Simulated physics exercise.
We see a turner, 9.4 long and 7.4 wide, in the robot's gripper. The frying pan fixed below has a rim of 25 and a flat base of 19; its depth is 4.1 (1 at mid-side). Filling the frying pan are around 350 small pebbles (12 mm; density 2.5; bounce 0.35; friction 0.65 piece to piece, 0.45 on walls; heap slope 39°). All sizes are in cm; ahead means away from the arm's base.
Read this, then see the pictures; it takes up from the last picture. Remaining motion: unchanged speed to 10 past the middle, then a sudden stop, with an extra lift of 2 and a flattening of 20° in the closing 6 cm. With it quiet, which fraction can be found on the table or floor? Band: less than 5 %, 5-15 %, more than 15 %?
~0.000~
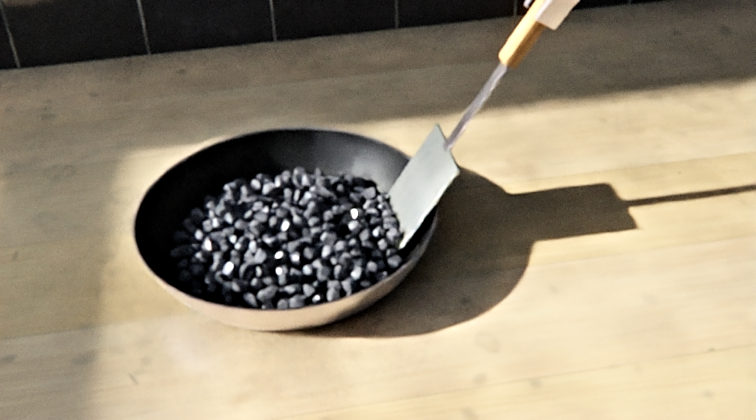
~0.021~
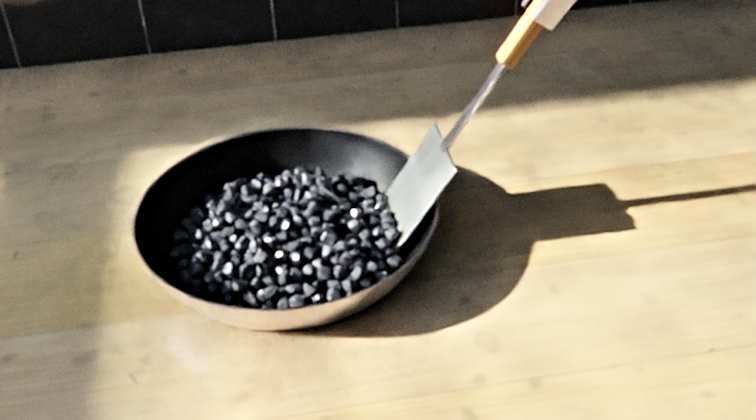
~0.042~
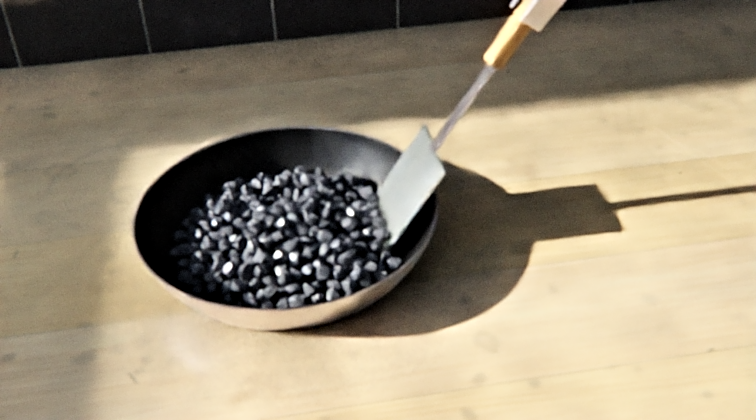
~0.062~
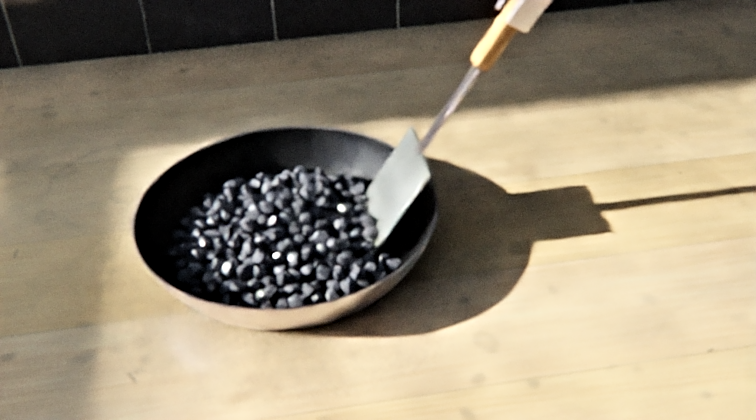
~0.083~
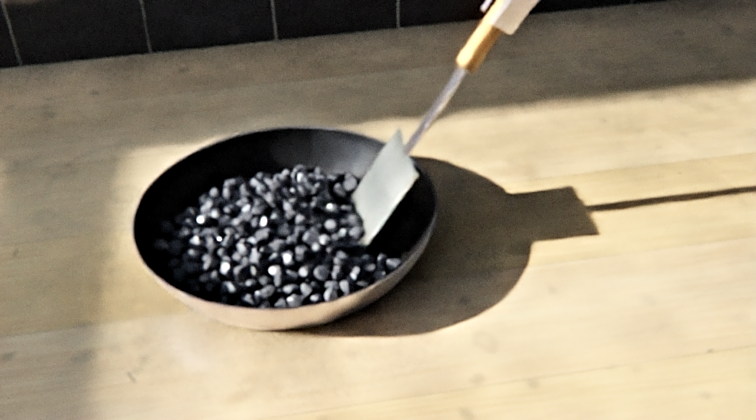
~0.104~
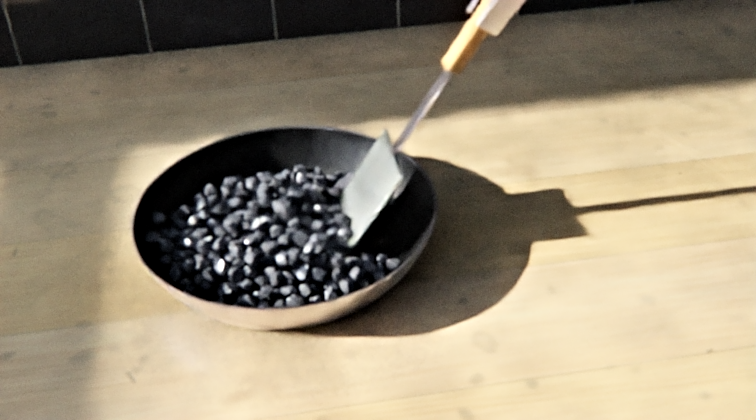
More than 15 %.
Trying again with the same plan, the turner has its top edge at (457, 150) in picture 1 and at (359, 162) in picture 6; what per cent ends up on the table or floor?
Some 25 percent ends up on the table or floor.
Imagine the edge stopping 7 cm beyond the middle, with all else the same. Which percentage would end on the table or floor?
I'd expect close to 5 per cent then.
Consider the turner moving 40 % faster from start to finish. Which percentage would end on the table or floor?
About 30 %.
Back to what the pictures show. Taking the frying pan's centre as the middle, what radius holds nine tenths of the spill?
Around 20 centimetres from the centre.
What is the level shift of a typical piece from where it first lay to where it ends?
Roughly 5 centimetres.
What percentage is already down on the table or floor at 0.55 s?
Fraction noted: Close to 20 per cent.
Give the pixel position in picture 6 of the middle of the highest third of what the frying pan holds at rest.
(179, 245).
After 0.20 s, sloping 57°, highest piece 6 above the table; 352 in the frying pan.
After 0.30 s, sloping 49°, highest piece 7 above the table; 339 in the frying pan, 2 on the table or floor, 11 on the blade or in flight.
After 0.55 s, sloping 37°, highest piece 6 above the table; 278 in the frying pan, 71 on the table or floor, 3 on the blade or in flight.
After 1.60 s, sloping 37°, highest piece 6 above the table; 278 in the frying pan, 74 on the table or floor.
In the end, 278 in the frying pan, 74 on the table or floor. That is 21 % on the table or floor.
